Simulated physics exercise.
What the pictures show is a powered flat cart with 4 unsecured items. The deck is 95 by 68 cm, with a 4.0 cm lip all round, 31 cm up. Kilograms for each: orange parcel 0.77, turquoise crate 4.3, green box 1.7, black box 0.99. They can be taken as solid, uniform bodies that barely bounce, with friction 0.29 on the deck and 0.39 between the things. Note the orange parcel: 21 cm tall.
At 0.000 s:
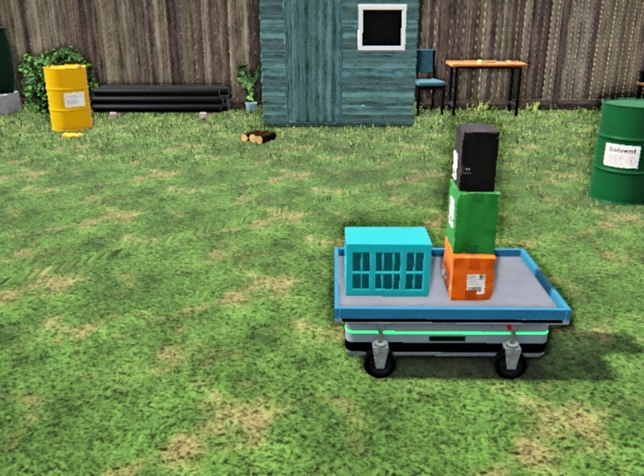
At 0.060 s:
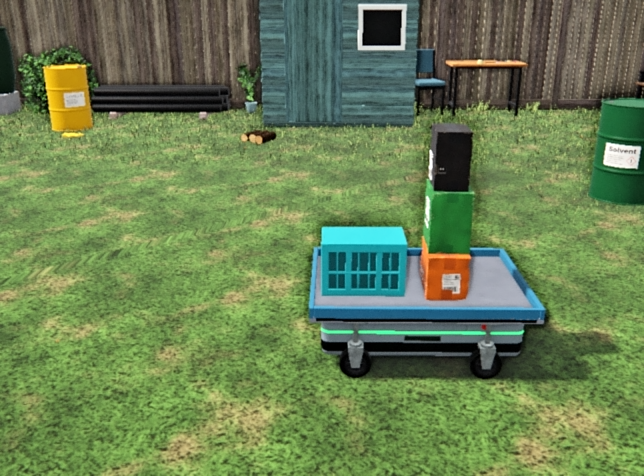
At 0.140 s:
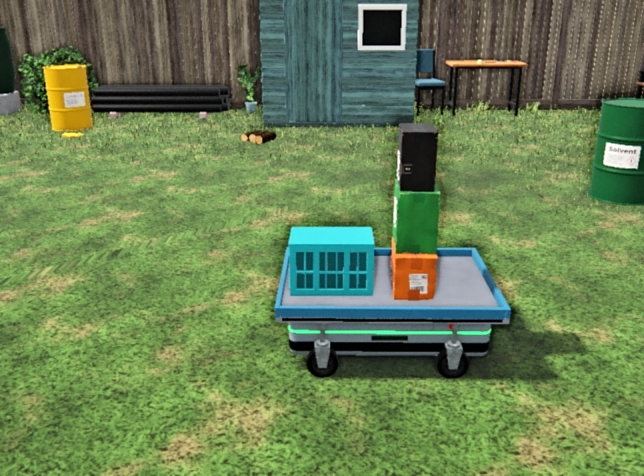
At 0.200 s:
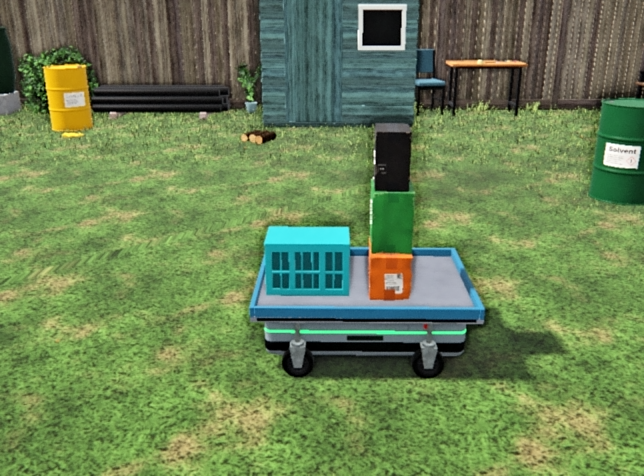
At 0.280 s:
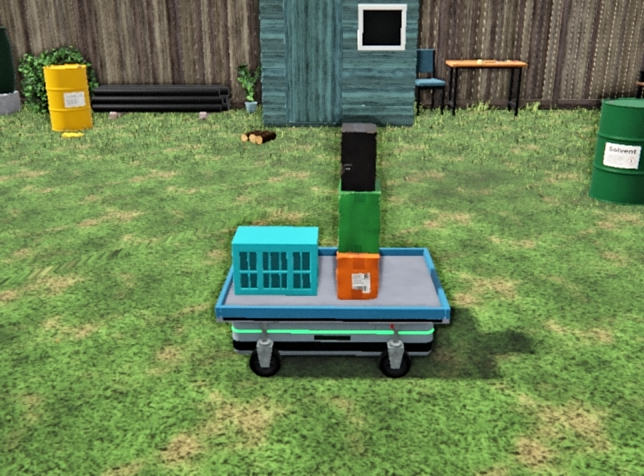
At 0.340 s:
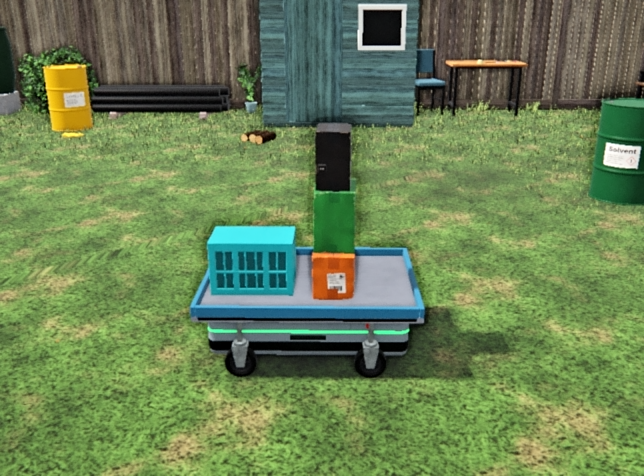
A flat cart carrying a turquoise crate beside an orange parcel, with a green box and a black box stacked on top of the parcel, rolled steadily leftward across a patchy lawn.
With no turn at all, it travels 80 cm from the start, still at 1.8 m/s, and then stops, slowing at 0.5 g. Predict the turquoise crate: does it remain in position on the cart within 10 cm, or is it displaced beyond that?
It remains in position.
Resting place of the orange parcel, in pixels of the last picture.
Near (226, 266).
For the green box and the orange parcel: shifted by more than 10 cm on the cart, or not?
First the green box: It departs its position; then the orange parcel: It stays in position.
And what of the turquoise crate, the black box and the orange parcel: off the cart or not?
Turquoise crate: Stays in bounds; black box: Goes out of bounds; orange parcel: Stays in bounds.
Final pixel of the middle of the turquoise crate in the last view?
At about (137, 260).
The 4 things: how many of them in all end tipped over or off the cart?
In total, 2.
After 0.74 s, cart has run 112 cm; turquoise crate slid 3 cm near (139, 260); black box leaning 14°; green box leaning 14°.
After 0.94 s, cart has run 113 cm, stopped; turquoise crate slid 3 cm near (137, 260); black box leaning 54°; green box leaning 52°.
After 1.34 s, cart has run 113 cm, stopped; black box now off the cart; turquoise crate slid 3 cm near (137, 260); green box on its side.
At rest (1.6 s), off the cart, black box; tipped over on the cart, green box; the other 2 in place, give or take 10 cm. In the last view, turquoise crate near (137, 260).
